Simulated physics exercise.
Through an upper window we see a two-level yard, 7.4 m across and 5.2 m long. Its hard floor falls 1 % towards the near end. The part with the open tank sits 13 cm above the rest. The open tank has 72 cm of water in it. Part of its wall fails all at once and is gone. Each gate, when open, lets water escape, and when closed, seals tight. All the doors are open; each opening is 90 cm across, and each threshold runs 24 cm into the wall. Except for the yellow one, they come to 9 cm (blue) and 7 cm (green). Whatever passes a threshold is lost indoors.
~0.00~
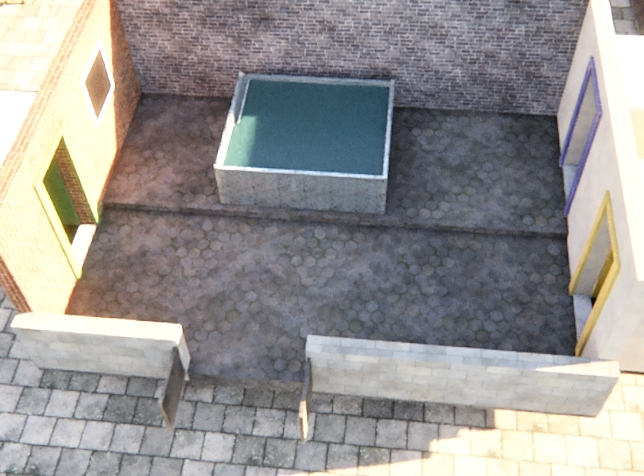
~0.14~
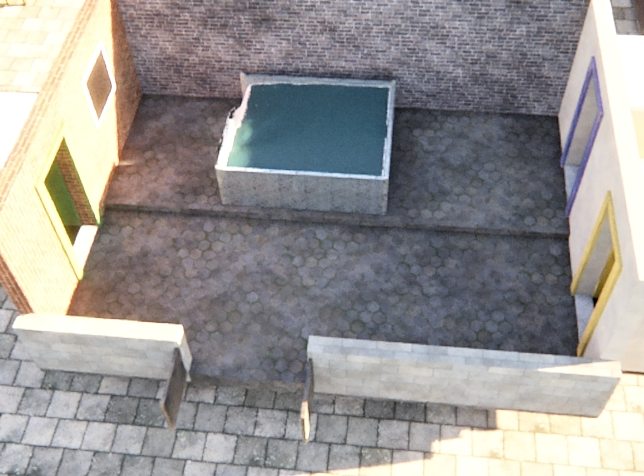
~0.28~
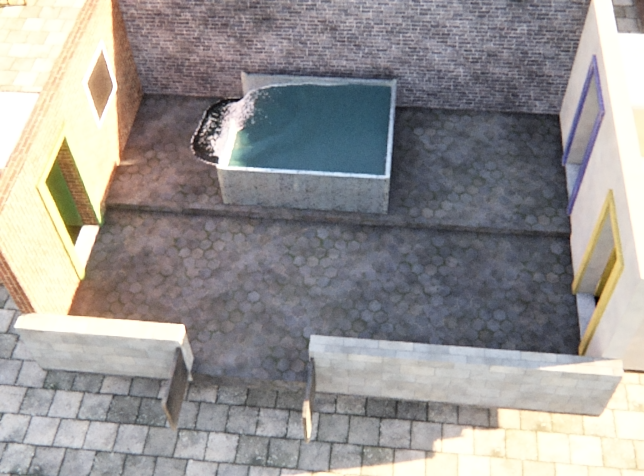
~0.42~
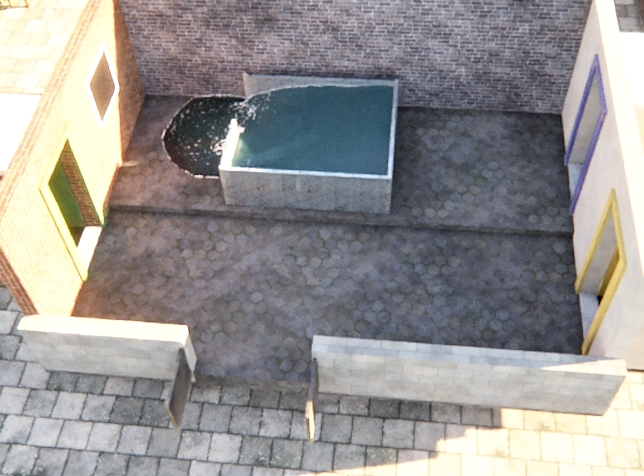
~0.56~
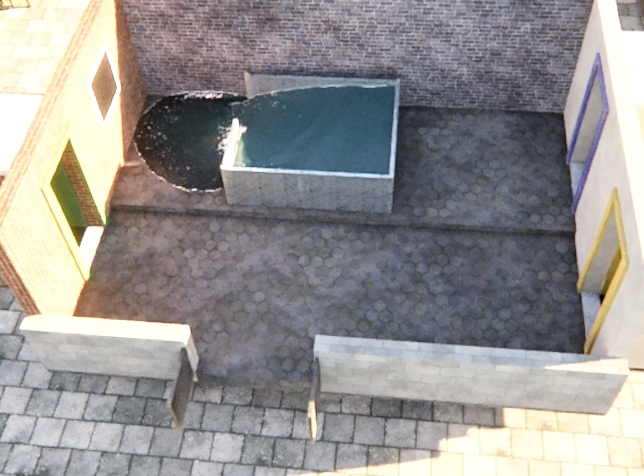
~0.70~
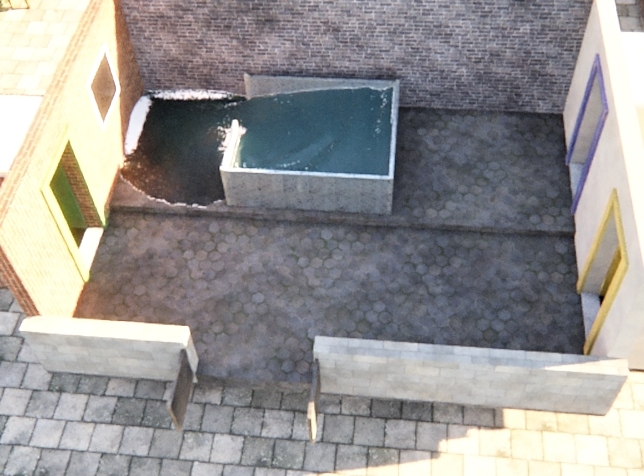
We see a raised open tank of water in a walled yard as its left side gives way and water pours out, spreading leftward across the dark paving until it meets the brick wall with a white, foamy edge.
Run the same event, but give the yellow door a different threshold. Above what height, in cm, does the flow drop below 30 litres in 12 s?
About 13 cm.
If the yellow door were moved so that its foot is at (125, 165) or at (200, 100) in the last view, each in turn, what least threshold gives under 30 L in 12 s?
Roughly 28 cm, then roughly 33 cm.
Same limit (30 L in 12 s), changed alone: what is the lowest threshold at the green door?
Green: Roughly 6.5 cm.
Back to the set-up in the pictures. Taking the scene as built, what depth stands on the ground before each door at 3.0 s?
Depths, in cm - yellow: 0, blue: 0, green: 12.
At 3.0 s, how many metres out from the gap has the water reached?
Around 4.8 m out.
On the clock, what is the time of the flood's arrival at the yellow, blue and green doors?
Yellow door 5.5 seconds, blue door 6.0 seconds, green door 1.3 seconds.
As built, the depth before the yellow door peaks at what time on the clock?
Around 9.0 seconds.
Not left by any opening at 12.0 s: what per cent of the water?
I'd say near 78 per cent is still there.
After 1.4 s water covers 15 % of the floor, deepest (60 cm) near (146, 101); it has not reached the yellow door.
After 3.0 s water covers 35 % of the floor, deepest (40 cm) near (63, 348); it has not reached the yellow door.
After 12.0 s water covers 85 % of the floor, deepest (18 cm) near (365, 360); 13 cm at the yellow door, 210 litres in over its 6 cm threshold.
At the yellow door as built, the water arrived by 5.7 s and peaked near 17 cm at 8.8 s.
With a threshold of 12 cm, 47 litres would have come in within the 12 s; with 14 cm, 17 litres. So under 30 litres takes about 13 cm.
